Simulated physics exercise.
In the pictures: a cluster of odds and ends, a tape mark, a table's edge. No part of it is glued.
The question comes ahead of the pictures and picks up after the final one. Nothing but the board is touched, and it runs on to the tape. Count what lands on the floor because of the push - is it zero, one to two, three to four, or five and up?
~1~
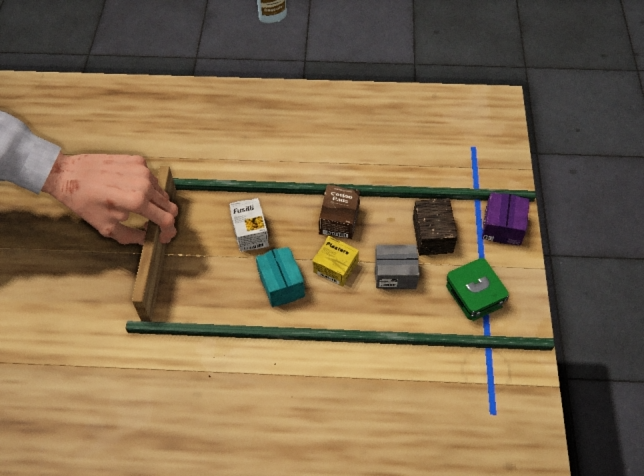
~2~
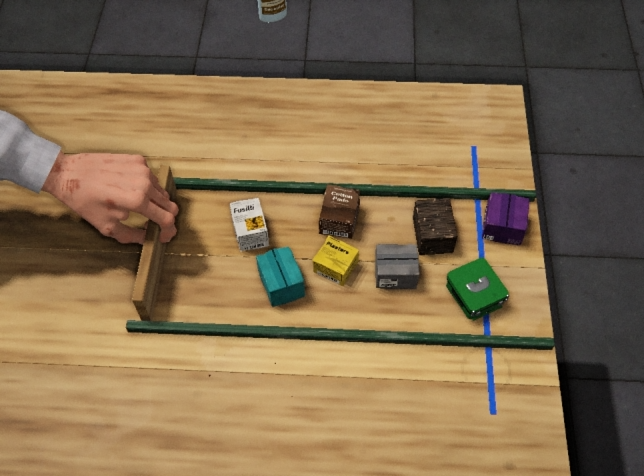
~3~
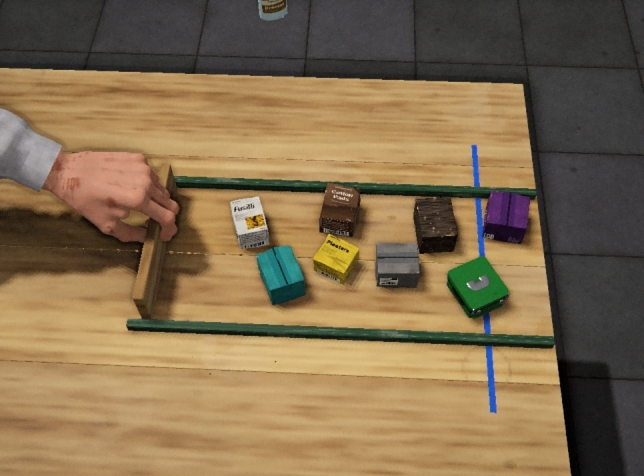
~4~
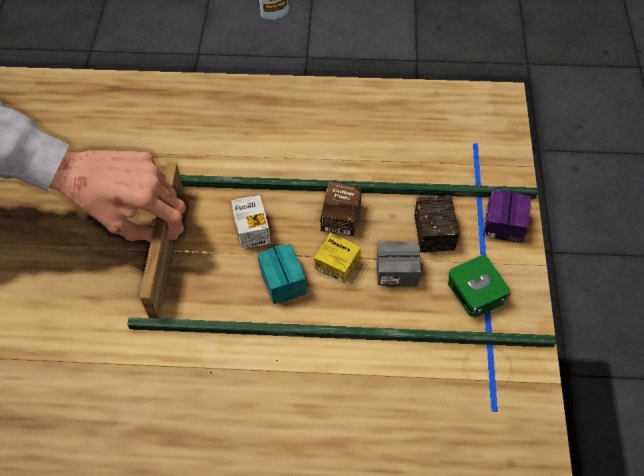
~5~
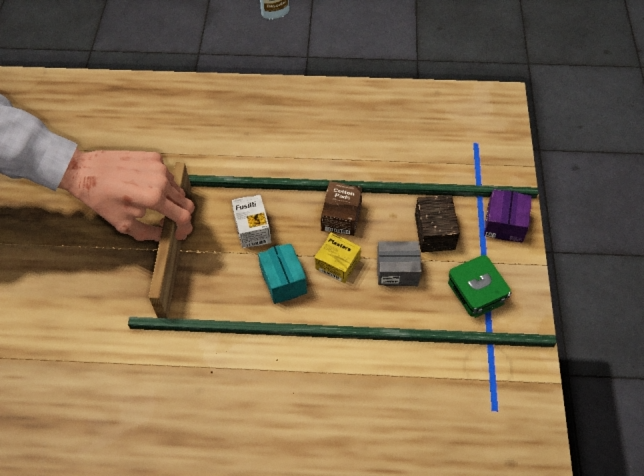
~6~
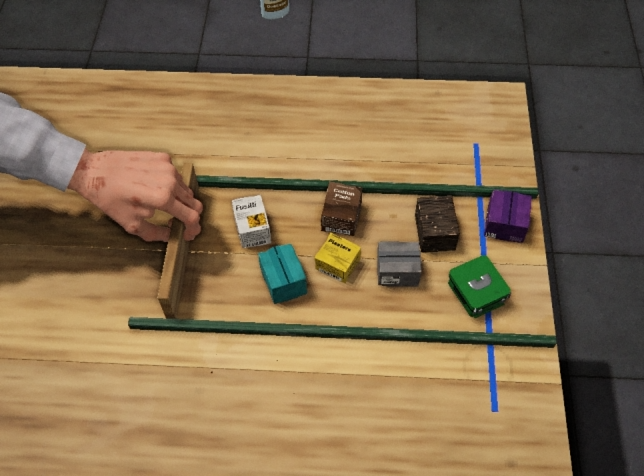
The push drops a trio or a foursome off the table.
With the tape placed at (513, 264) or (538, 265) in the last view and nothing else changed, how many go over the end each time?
You'd find 6 and then 8 on the floor.
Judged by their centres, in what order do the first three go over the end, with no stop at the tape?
Purple box, grey box, black block.
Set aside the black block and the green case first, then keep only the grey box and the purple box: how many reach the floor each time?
The first try gives 2, the second gives 1.
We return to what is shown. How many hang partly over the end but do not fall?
I'd say 2 of them.
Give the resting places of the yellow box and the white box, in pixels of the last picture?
I'd say approximately (539, 258) and then (501, 239).
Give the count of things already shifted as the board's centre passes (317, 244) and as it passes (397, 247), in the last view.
At the first point the count is 5, at the second it's 8.
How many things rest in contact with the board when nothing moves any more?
2 in contact.
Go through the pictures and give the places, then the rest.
Purple box (506, 219); green case (476, 290); black block (434, 227); board (156, 242); tape (482, 266), in the first frame.
Green case (476, 290); board (156, 241), in the second frame.
Black block (435, 225); brown box (340, 210), in the third frame.
Purple box (507, 216); grey box (398, 264), in the fourth frame.
Green case (478, 287); white box (251, 222), in the fifth frame.
Purple box (508, 216); green case (478, 287); black block (437, 224); board (180, 239); tape (485, 263), in the sixth frame.
A little later, none off yet; purple box at rest near (508, 216); green case at rest near (478, 287); black block at rest near (437, 224).
Next, none off yet; purple box moving near (514, 216); green case shifted about its own width near (524, 294); black block shifted about its own width near (477, 224).
When it is over, the number that fall off is three or four; down, grey box, black block, green case and purple box.
